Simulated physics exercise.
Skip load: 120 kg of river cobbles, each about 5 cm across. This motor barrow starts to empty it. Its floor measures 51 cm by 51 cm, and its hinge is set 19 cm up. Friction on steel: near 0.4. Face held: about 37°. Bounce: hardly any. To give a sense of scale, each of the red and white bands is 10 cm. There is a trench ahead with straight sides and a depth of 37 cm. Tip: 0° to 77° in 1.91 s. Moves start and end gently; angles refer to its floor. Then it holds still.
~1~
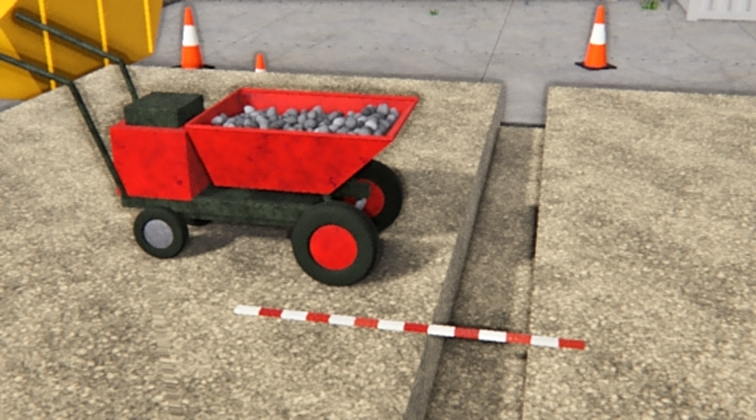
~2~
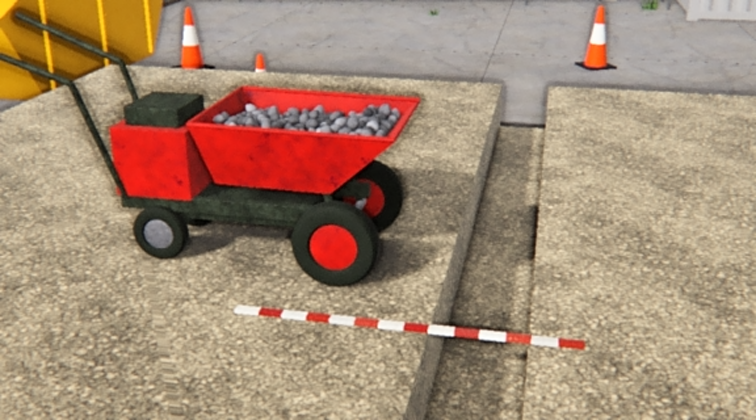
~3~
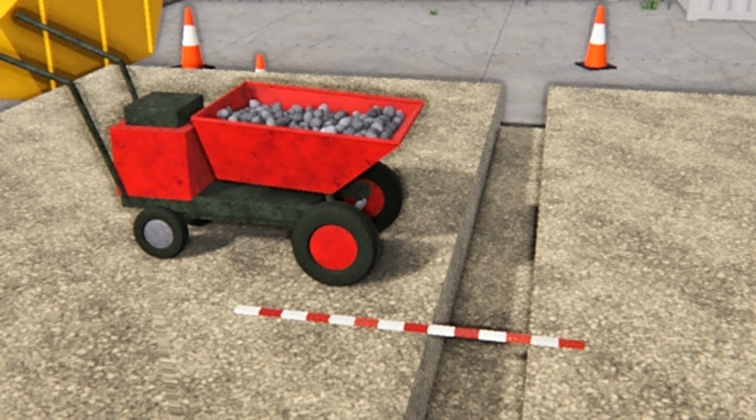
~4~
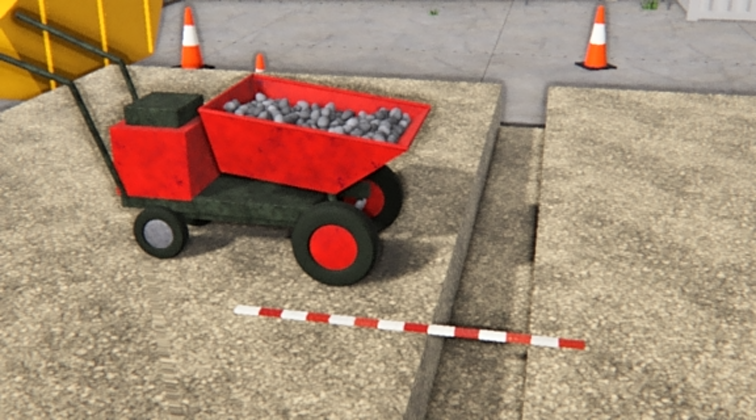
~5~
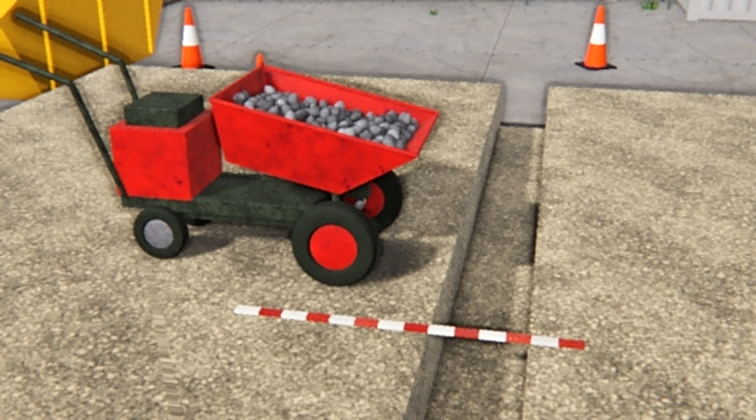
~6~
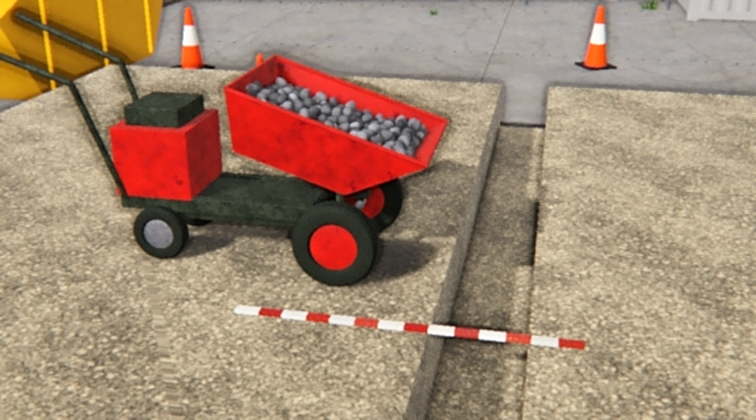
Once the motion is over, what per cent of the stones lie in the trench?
97 %.
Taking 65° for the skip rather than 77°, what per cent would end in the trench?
Then about 95 per cent.
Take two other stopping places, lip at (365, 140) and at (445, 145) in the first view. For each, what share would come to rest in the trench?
From the first place around 100 per cent, from the other around 25.
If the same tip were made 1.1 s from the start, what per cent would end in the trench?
It would be near 100 per cent.
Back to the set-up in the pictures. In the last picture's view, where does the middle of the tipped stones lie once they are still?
Around (496, 326).
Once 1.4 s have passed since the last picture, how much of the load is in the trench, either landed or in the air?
About 85%.
Then, 0.8 s after the last picture the floor is at 65°, 93 % in the skip, 7 % in the trench; the foremost stones are at (507, 278).
Then, 1.4 s after the last picture the floor is at 77°, 12 % in the skip, 85 % in the trench, 3 % past the trench; the foremost stones are at (603, 272).
Then, 1.8 s after the last picture the floor is at 77°, 0 % in the skip, 97 % in the trench, 3 % past the trench; the foremost stones are at (624, 273).
Then, 3.7 s after the last picture the floor is at 77°, 0 % in the skip, 97 % in the trench, 3 % past the trench; the foremost stones are at (625, 273).
